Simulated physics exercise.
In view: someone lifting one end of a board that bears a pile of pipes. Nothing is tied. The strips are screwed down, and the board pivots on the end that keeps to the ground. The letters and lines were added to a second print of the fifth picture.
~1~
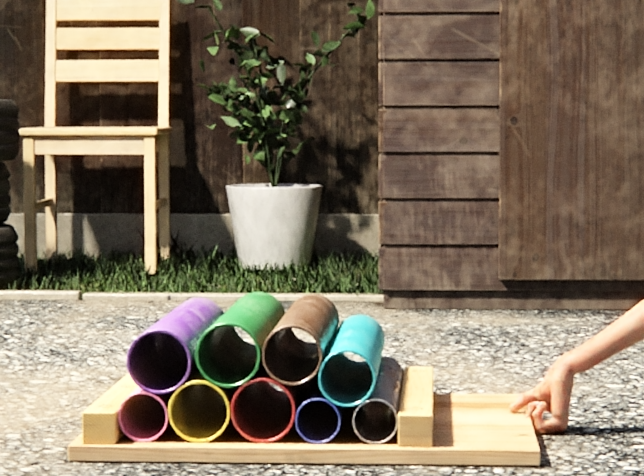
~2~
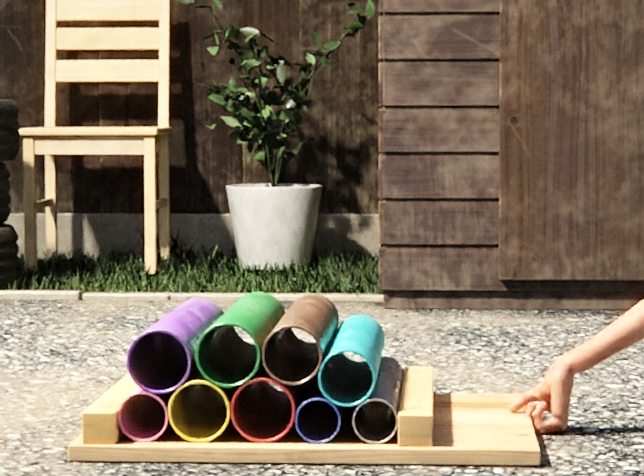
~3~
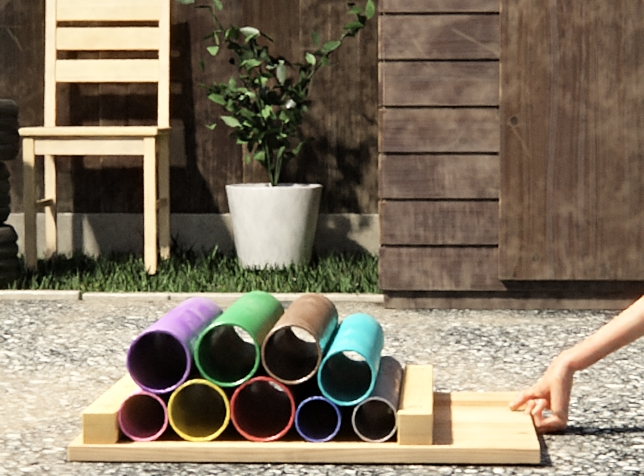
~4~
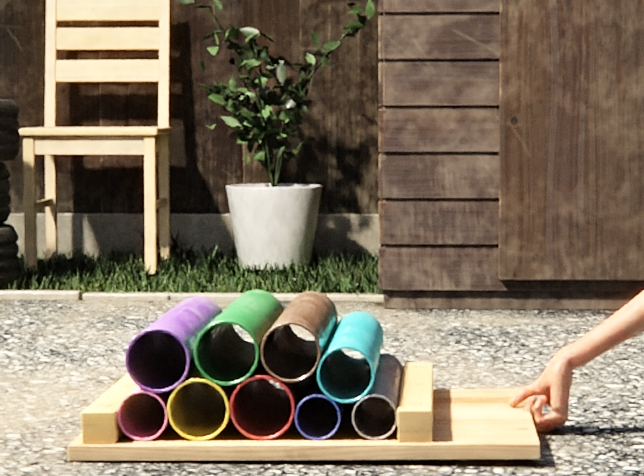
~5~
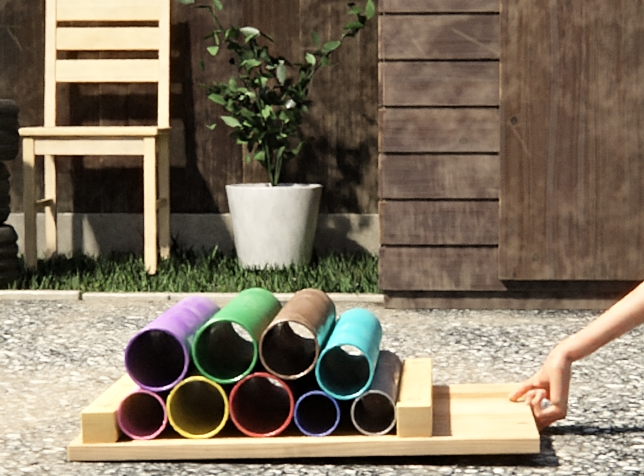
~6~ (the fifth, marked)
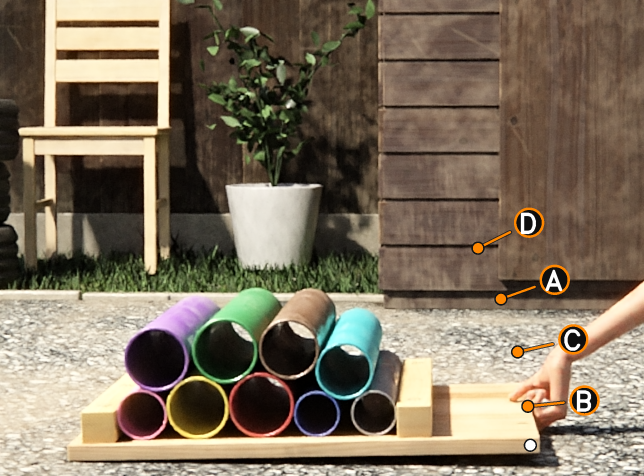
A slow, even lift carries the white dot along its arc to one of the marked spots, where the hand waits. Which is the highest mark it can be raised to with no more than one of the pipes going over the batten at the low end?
At most to A.
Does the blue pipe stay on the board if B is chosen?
The blue pipe: Yes.
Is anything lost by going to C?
No.
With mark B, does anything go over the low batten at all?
No.
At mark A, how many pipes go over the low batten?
With A, one.
On the marked copy, A at (501, 299); B at (528, 406); C at (517, 352); D at (478, 248); the white dot at (531, 445).
Following A. Soon after the start, board at 14°.
Later, board at 20°.
In the end, board at 20°, one over the low batten (purple).
As for the rest, B none over the low batten; C none over the low batten; D three over the low batten (purple, brown, green).
